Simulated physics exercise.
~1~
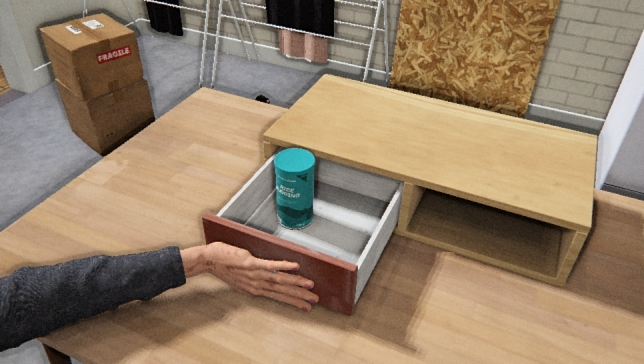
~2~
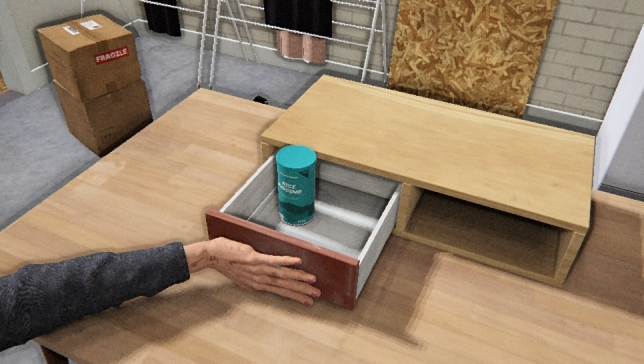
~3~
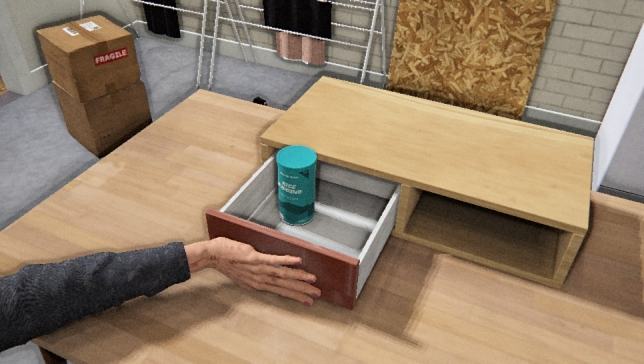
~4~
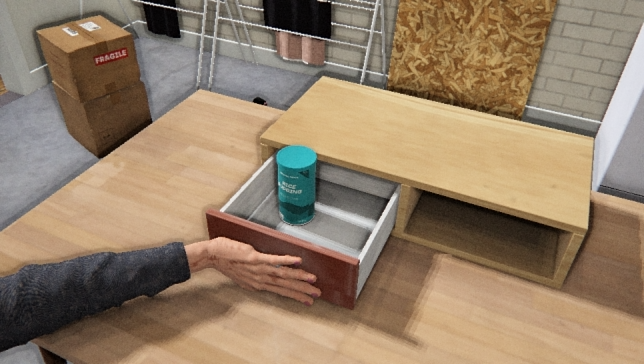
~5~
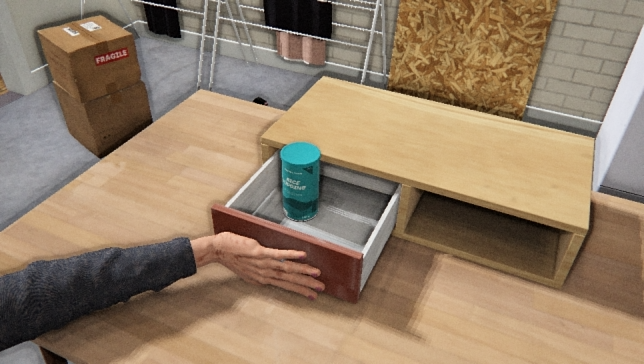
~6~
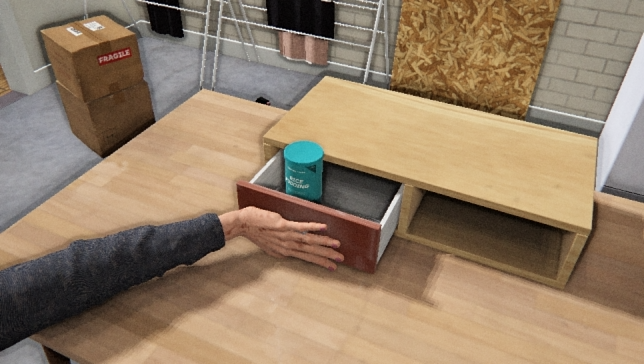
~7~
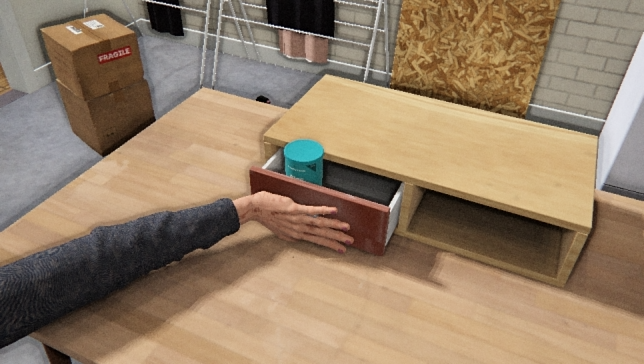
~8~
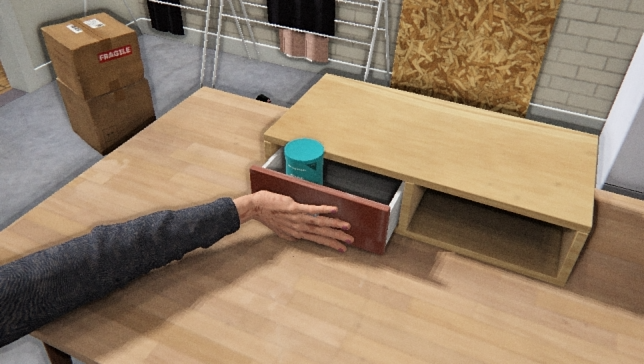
To begin with, a hand in a dark grey sleeve rests against the reddish-brown front of an open drawer in a low wooden chest on a table. A turquoise pot stands upright inside the drawer, rising above its sides. For a while the hand and drawer barely move, while the view sways slightly. Then the hand pushes the drawer inward, and it slides partway into the chest, carrying the pot toward the opening. The drawer stops with the pot still upright near the chest's top edge. It remains ajar, jammed short of closing, with the hand still against its front.
